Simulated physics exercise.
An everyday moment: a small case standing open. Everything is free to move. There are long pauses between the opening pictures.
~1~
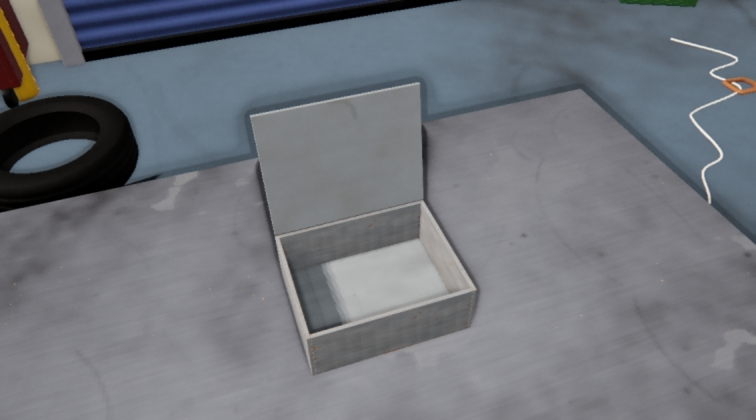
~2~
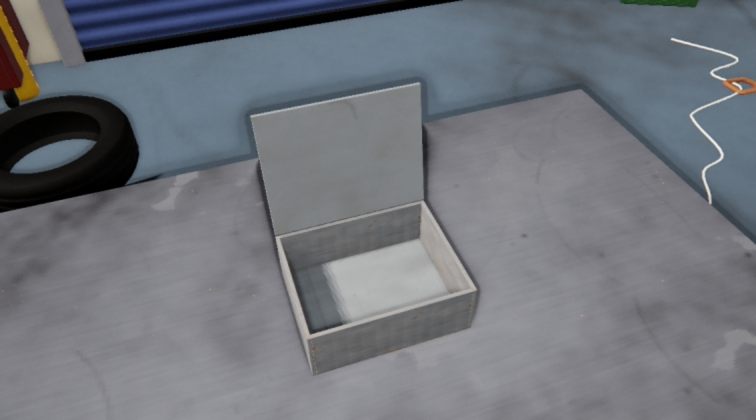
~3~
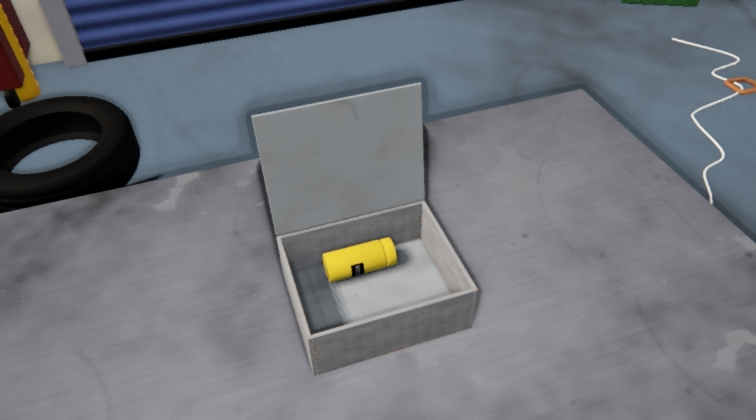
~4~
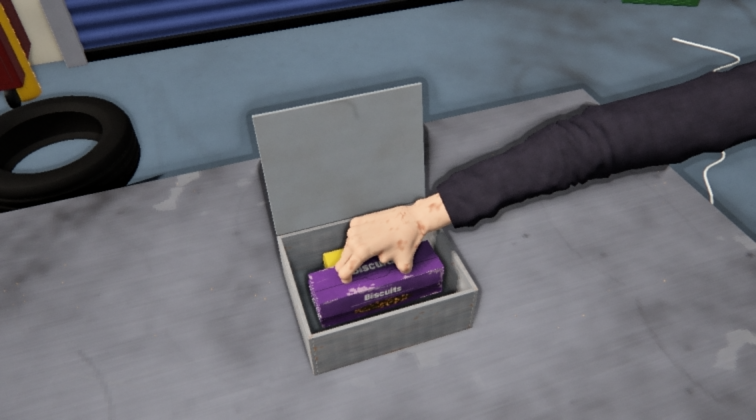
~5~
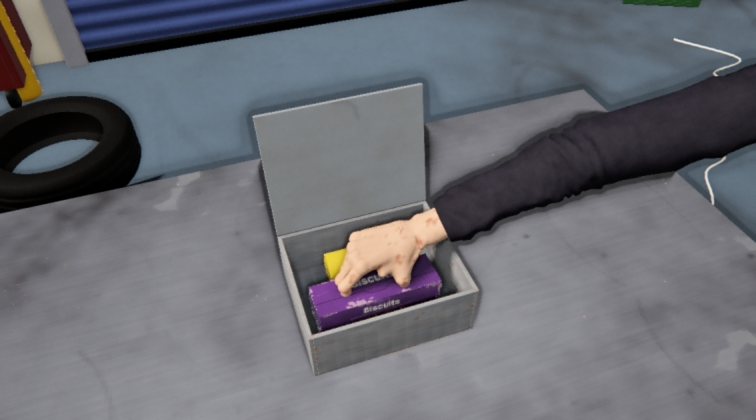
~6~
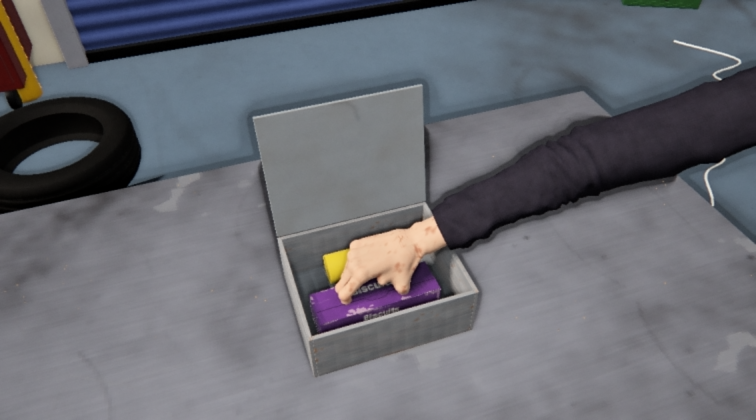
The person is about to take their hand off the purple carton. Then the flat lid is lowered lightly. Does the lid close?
Outcome: The lid shuts flat.
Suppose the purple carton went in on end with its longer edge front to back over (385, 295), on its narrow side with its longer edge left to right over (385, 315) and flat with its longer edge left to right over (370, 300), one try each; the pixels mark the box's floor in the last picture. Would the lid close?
First try: It is held up; second try: It sits on the rim; third try: It sits on the rim.
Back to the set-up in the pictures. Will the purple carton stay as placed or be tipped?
The purple carton keeps its pose.
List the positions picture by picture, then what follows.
In the first picture, the last thing is not in view yet.
In the second picture, the last thing is not in view yet.
In the third picture, the last thing is not in view yet; yellow shaker (360, 259).
The fourth picture shows still above its spot; purple carton (377, 283).
The fifth picture shows still above its spot; purple carton (375, 295).
The sixth picture shows in place under the hand; purple carton (375, 303).
Then, 1.30 s after the last picture, lid 80° above the rim.
Then, 1.70 s after the last picture, lid 47° above the rim.
Then, 2.00 s after the last picture, lid 9° above the rim.
At rest, lid shut; both in place. Seen from the same camera at the end, purple carton near (375, 303).
